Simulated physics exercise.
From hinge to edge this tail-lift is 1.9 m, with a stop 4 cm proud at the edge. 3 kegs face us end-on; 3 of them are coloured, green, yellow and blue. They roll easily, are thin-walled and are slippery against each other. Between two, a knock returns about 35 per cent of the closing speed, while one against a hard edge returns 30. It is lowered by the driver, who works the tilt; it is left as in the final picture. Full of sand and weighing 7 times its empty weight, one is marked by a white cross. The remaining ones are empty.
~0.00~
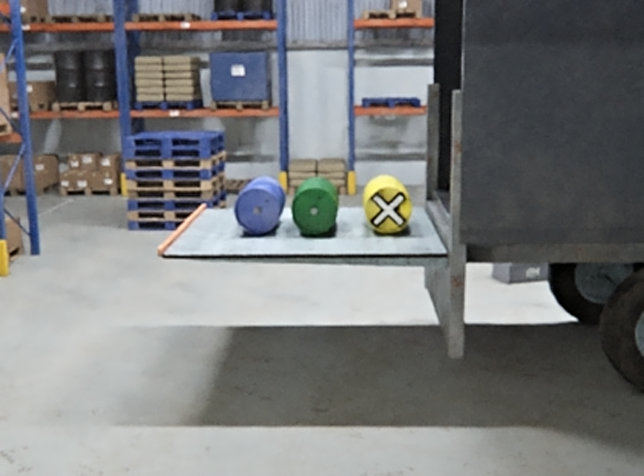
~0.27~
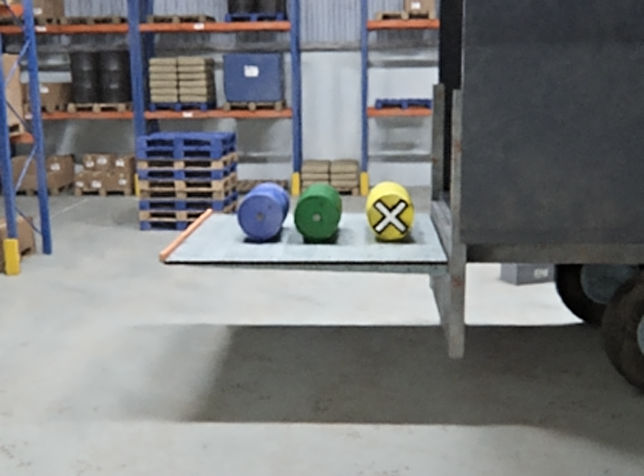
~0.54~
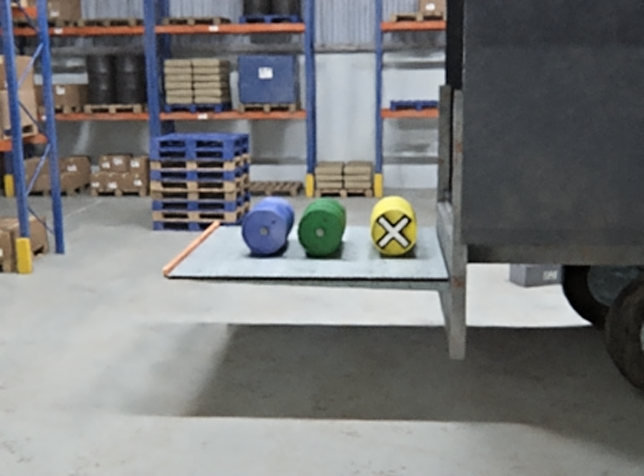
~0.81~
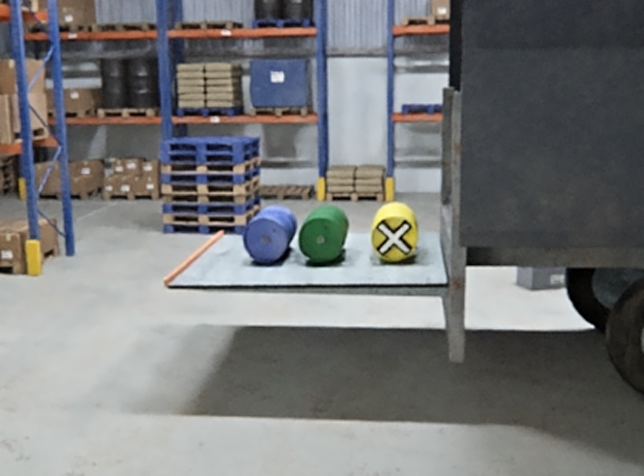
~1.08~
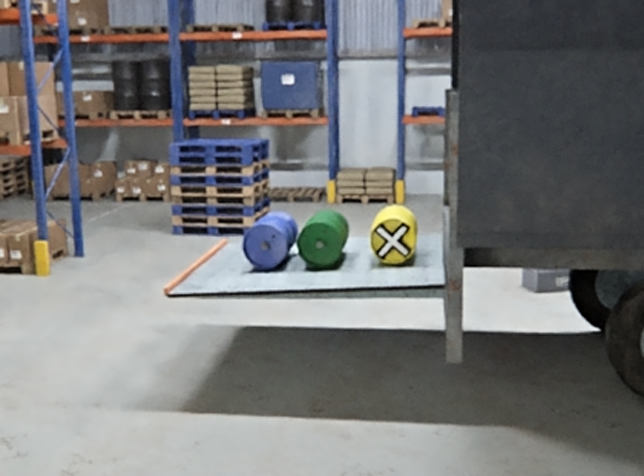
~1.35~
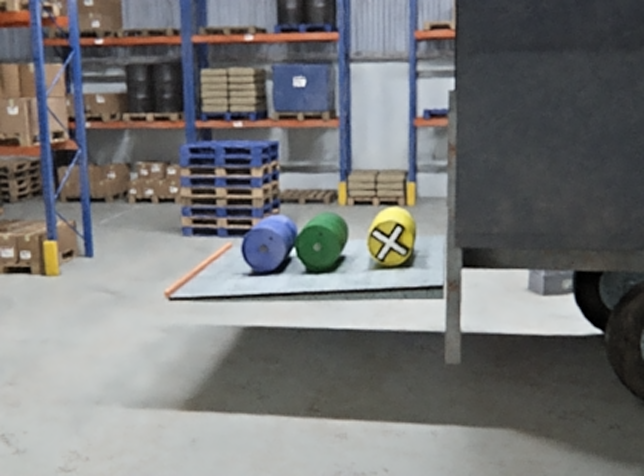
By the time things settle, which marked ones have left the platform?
Green goes over the edge; yellow keeps its place; blue goes over the edge.
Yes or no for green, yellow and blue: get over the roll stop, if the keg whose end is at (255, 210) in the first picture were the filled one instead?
With that change, green won't, yellow won't, and blue won't.
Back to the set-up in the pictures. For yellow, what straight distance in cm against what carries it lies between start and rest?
For yellow, 140.
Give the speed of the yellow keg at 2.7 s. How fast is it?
Estimate: Some 0.6 m/s.
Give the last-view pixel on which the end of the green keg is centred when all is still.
Near pixel (114, 339).
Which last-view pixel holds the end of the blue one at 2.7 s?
Position: About (211, 253).
Then, 2.7 s in, green is on the plate, 60 cm from the stop, rolling left; yellow is on the plate, 105 cm from the stop, rolling left; blue is on the plate, 15 cm from the stop, rolling left; 0 gone from the plate.
Then, 4.4 s in, green is over the stop and falling; yellow is on the plate, 20 cm from the stop, rolling left; blue is on the ground; 2 gone from the plate.
In the end (8.0 s), green is off the lift, on the ground; yellow is on the plate, 10 cm from the stop; blue is on the ground; 2 gone from the plate.
